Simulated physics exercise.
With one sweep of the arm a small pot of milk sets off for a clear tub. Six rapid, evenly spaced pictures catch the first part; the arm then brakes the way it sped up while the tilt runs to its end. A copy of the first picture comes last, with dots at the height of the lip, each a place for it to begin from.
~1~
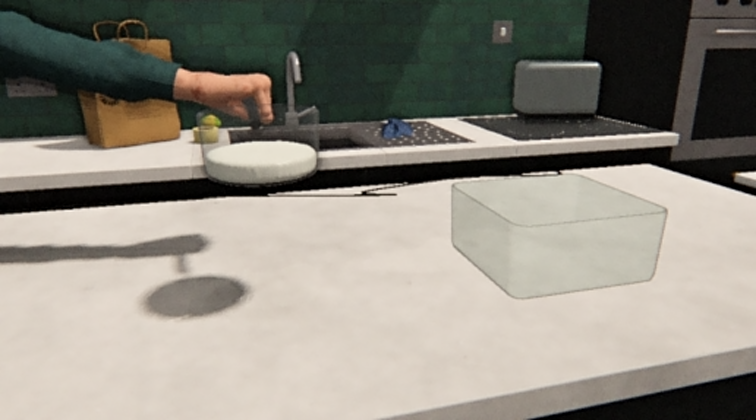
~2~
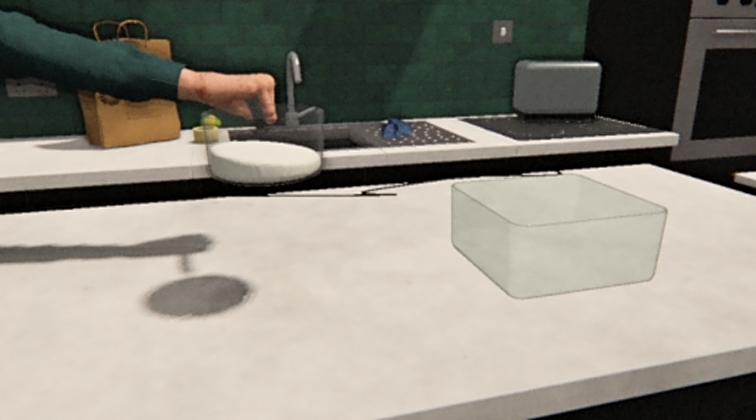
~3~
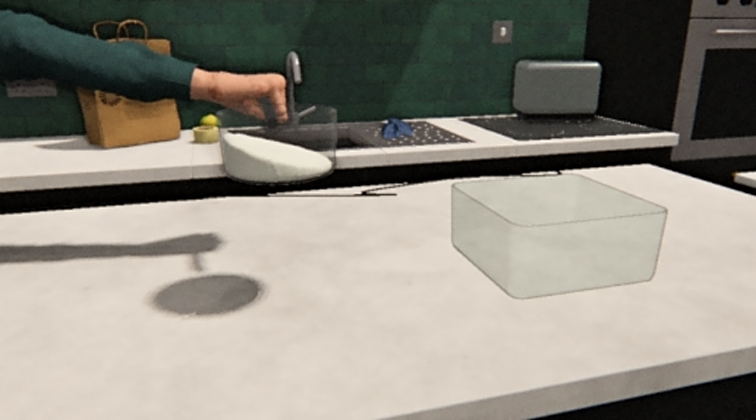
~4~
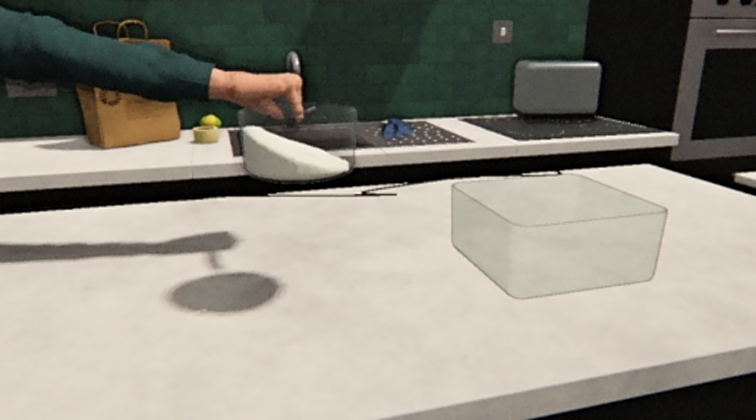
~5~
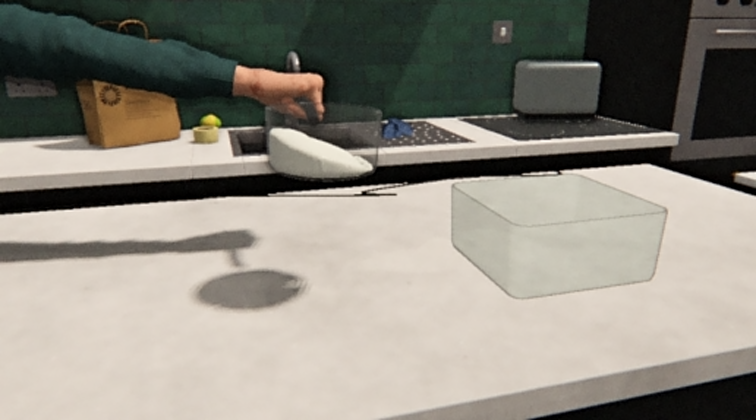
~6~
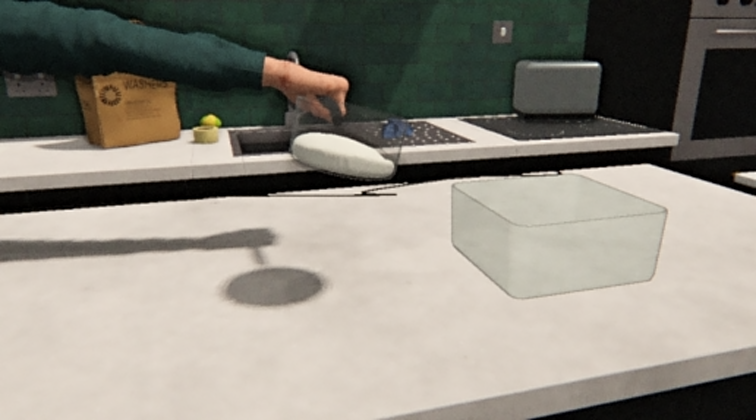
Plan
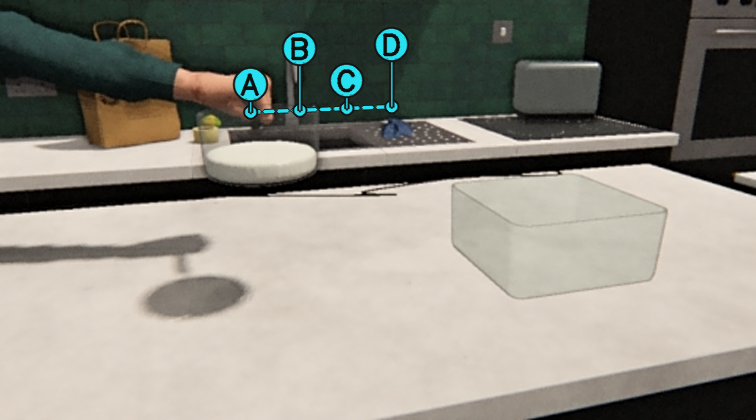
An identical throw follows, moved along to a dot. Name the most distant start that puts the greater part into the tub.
Choose C.
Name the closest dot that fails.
That is dot B.
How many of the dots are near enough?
Two of the four.
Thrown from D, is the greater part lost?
No, not at all.
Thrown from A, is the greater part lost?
Yes.
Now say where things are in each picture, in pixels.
In the first frame, upright, lip at (315, 109); tub from (506, 298) to (650, 278); nothing has left yet.
In the second frame, upright, lip at (319, 109); nothing has left yet.
In the third frame, upright, lip at (332, 109); nothing has left yet.
In the fourth frame, upright, lip at (352, 108); nothing has left yet.
In the fifth frame, tipped about 3°, lip at (377, 110); nothing has left yet.
In the sixth frame, tipped about 13°, lip at (404, 118); nothing has left yet.
On the marked copy, A at (250, 112); B at (299, 110); C at (346, 108); D at (391, 106).
If A is chosen, about 3 % lands in the tub, 96 % falls short.
If B is chosen, about 31 % lands in the tub, 67 % falls short.
If C is chosen, about 68 % lands in the tub, 26 % falls short and 6 % goes beside or beyond.
If D is chosen, about 93 % lands in the tub, 5 % falls short.
